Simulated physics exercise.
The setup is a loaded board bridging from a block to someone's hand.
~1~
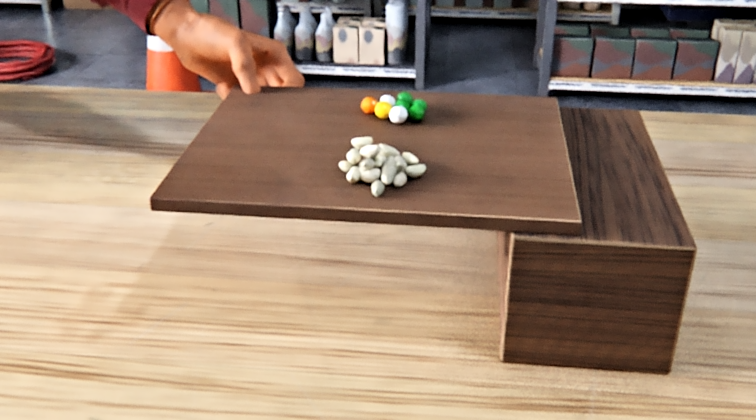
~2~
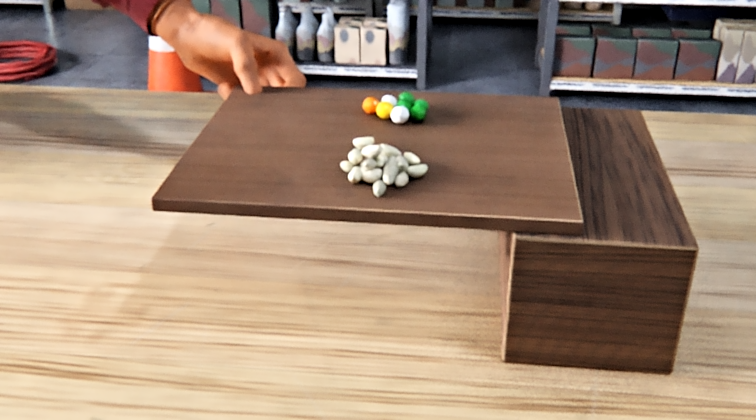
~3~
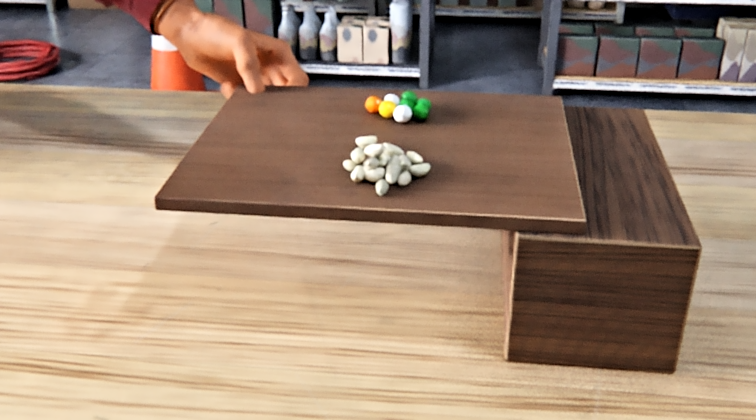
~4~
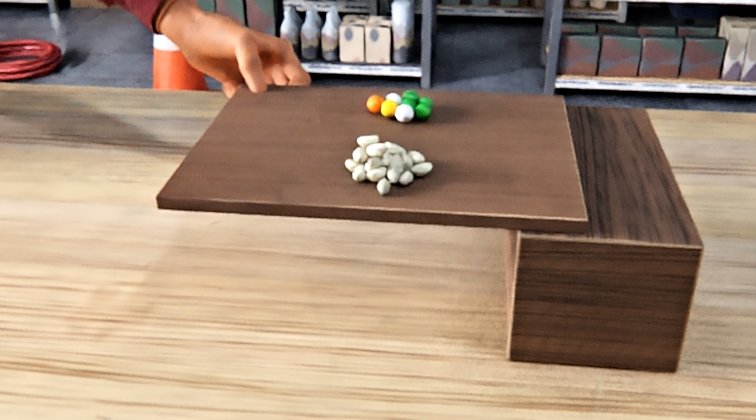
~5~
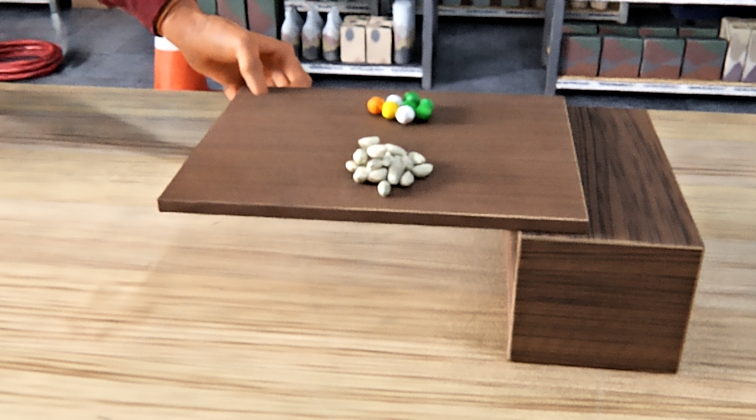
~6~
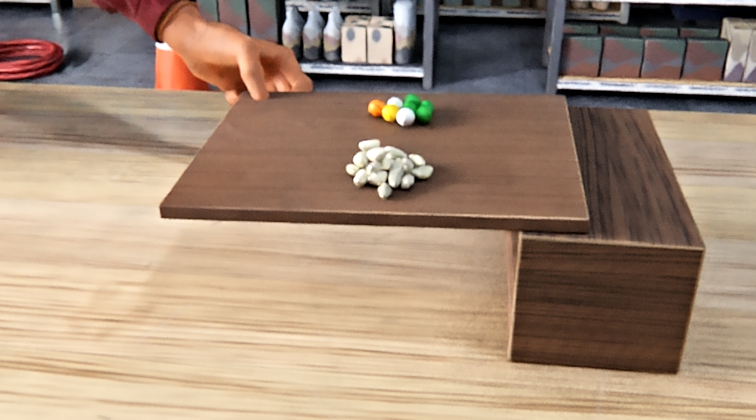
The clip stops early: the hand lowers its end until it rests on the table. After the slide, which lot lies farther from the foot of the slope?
I'd say the back-end one ends up ahead of the other.
Then, 0.26 s after the last picture, board sloping at 9°; front lot all still on the board; back lot all still on the board.
Then, 0.60 s after the last picture, board sloping at 21°; front lot all still on the board; back lot most still on the board.
Then, 0.96 s after the last picture, board resting at 25°; front lot about two thirds still on the board; back lot mostly up to a board's length out.
By the end, board resting at 25°; front lot mostly less than half a board's length out; back lot mostly more than two board lengths out, most gone off the table; the back lot has gone farther.
